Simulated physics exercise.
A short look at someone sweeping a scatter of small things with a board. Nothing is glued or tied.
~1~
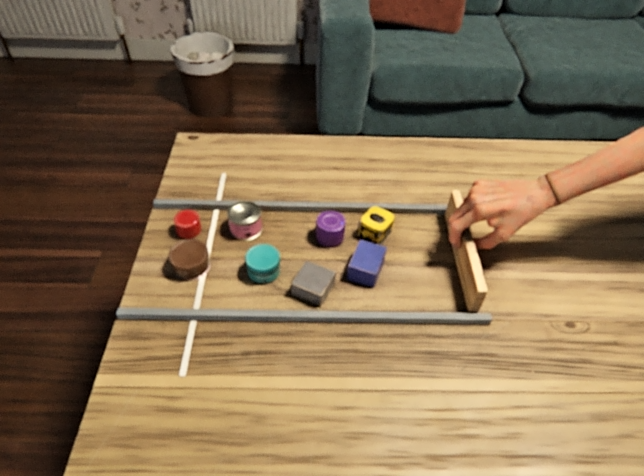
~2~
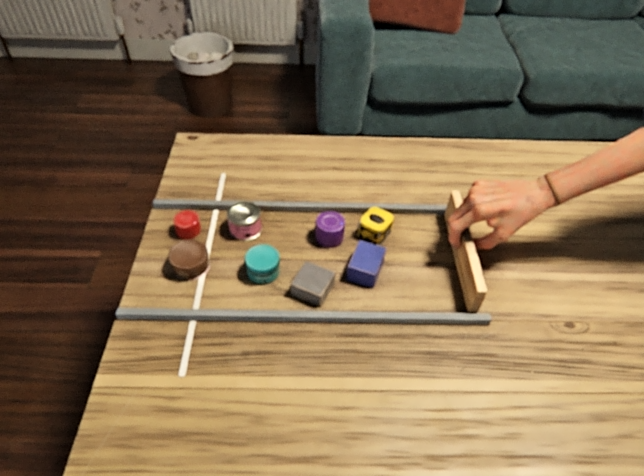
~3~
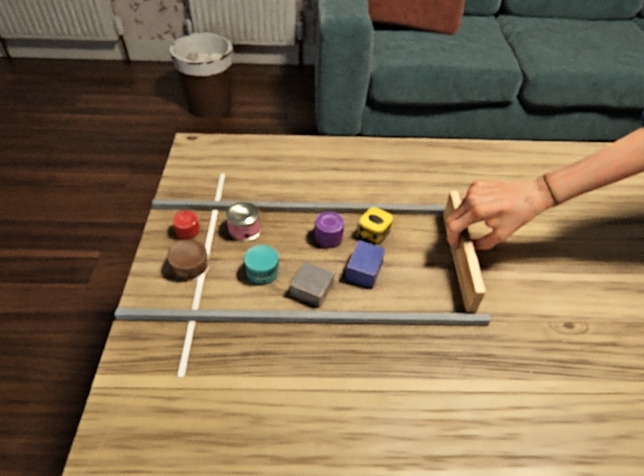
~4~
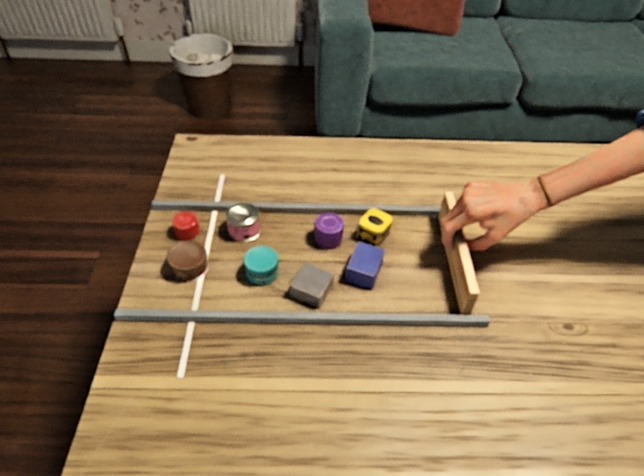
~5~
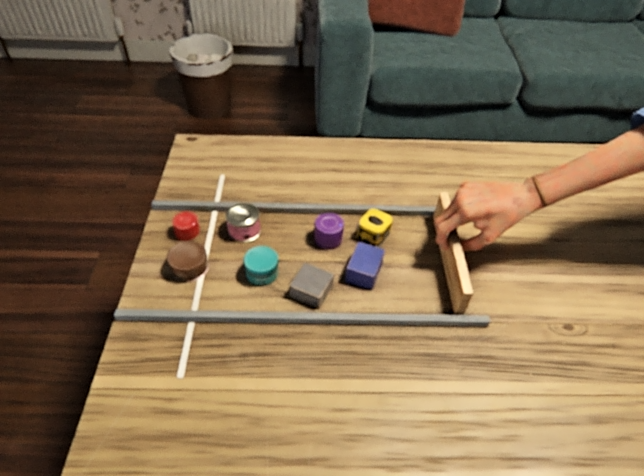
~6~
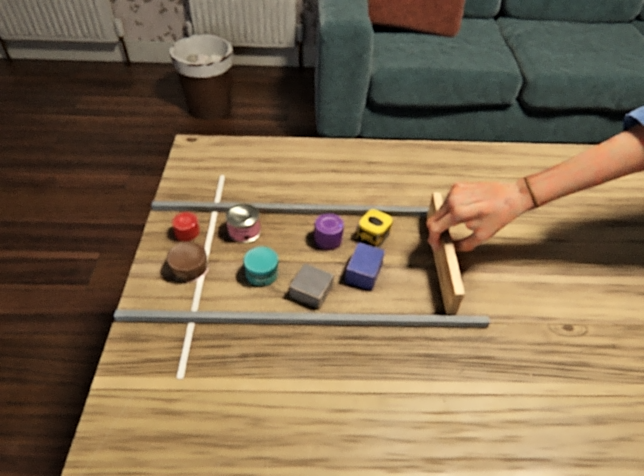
At first, a hand holds a wooden board upright at the right end of two grey rails, with small lids, tins and blocks scattered between them and a white strip crossing at left. Then the hand slides the board slightly left, not touching the objects, which stay where they are.
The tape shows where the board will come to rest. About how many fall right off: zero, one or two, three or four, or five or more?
The number that fall off is one or two.
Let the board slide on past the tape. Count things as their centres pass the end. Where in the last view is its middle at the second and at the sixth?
First at (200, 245), next at (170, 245).
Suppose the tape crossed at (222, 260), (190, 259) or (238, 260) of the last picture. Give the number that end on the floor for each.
Down on the floor: 0, 2 and 0.
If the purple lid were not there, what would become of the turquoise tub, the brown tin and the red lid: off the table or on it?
The turquoise tub remains up, the brown tin goes over, the red lid falls.
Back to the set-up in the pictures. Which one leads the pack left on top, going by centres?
Foremost is the red lid.
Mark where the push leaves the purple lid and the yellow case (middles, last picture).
The purple lid stops around (166, 237); the yellow case around (196, 232).
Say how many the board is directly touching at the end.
It touches 2.
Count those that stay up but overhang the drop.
The number is 1.
Early on, none off yet; red lid at rest near (186, 227); brown tin at rest near (188, 262); pink pot at rest near (244, 223).
A while later, none off yet; red lid at rest near (186, 227); brown tin at rest near (188, 262); pink pot moving near (237, 222).
Further along, none off yet; red lid travelled a little near (176, 227); brown tin travelled about its own width near (161, 261); pink pot travelled about its own width near (202, 215).
Finally, the number that fall off is one or two; lost, brown tin.
